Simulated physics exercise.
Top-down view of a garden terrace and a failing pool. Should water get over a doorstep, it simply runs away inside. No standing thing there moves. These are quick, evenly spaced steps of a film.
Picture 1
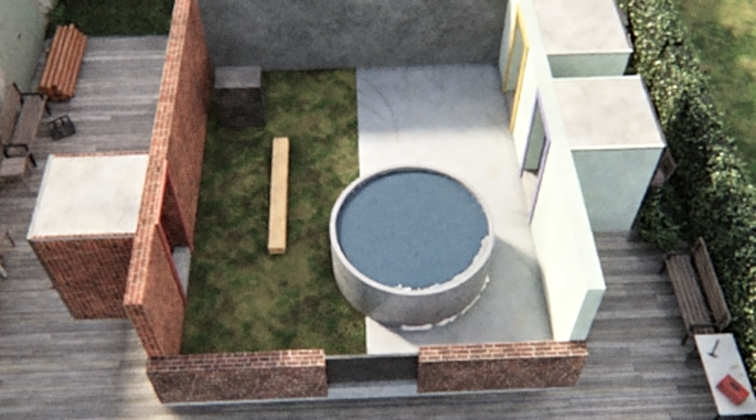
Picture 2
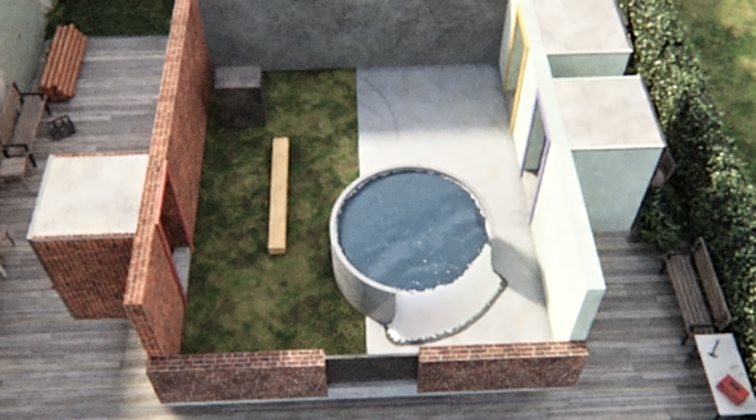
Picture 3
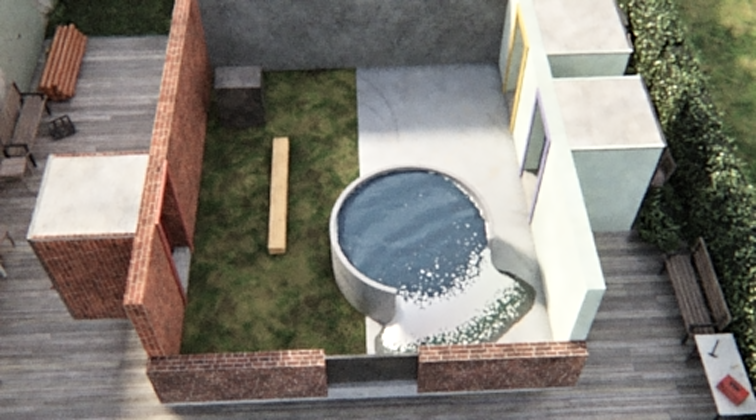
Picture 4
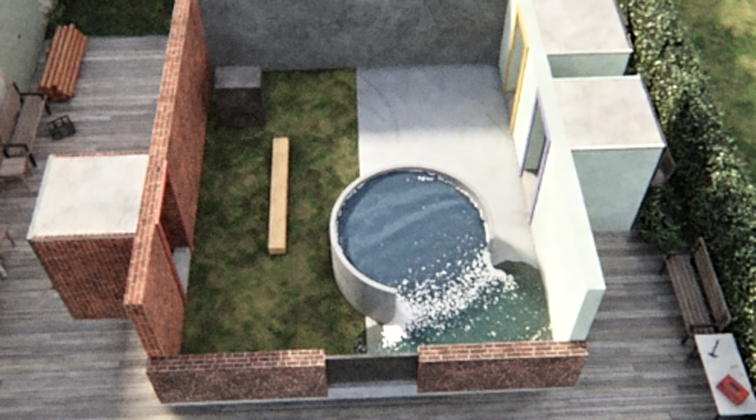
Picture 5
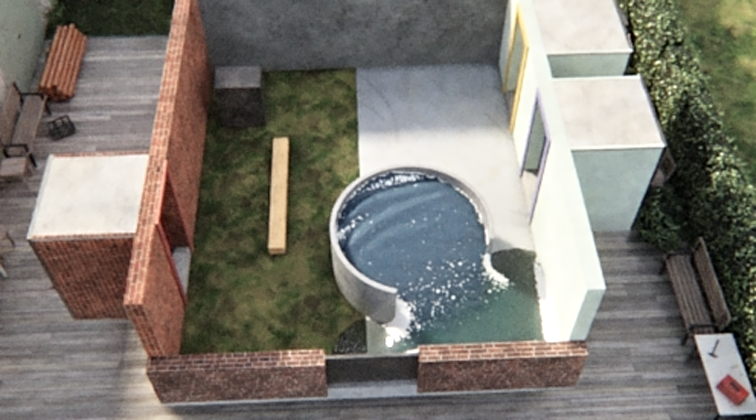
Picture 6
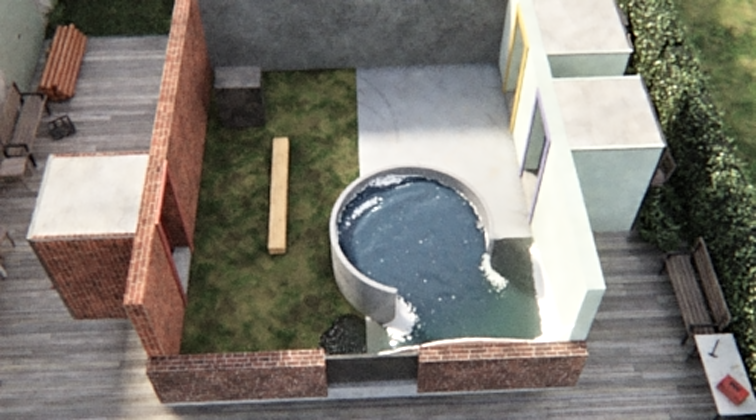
Water sits in a round grey pool on a walled terrace, beside grass with a wooden beam, then pours out through a gap in the pool's lower right side. It foams across the pale paving to the white and brick walls, then spreads left to the grass's lower corner.
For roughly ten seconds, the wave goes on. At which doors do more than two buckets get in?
The red door will receive two buckets or fewer, the blue door will receive two buckets or fewer, the yellow door will receive two buckets or fewer.
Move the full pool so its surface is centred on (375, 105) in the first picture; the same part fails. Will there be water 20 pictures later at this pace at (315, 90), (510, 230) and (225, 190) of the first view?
Bone-dry, soaked, bone-dry.
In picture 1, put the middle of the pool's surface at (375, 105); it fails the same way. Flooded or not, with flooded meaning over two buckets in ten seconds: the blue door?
One by one - blue door: Above the limit.
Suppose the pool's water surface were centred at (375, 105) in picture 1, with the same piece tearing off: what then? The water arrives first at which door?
In my view it is the door marked blue.
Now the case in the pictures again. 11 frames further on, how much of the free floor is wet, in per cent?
Close to 40 %.
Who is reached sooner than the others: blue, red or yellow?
It's the one in blue.
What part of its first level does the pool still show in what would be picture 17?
Close to 38 %.
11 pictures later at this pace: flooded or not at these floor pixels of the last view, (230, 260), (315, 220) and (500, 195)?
Point 1: Not wet; point 2: Not wet; point 3: Drenched.
A moment on, water covers 20 % of the floor; the red door not reached, the blue door wet at the sill, nothing in, the yellow door not reached.
Next, water covers 40 % of the floor; the red door not reached, the blue door wet at the sill, nothing in, the yellow door not reached.
Then, water covers 70 % of the floor; the red door wet at the sill, nothing in, the blue door wet at the sill, nothing in, the yellow door wet at the sill, nothing in.
Later, water covers 95 % of the floor; the red door wet at the sill, nothing in, the blue door wet at the sill, nothing in, the yellow door under two buckets in.
In the end, water covers 95 % of the floor; the red door wet at the sill, nothing in, the blue door wet at the sill, nothing in, the yellow door under two buckets in.
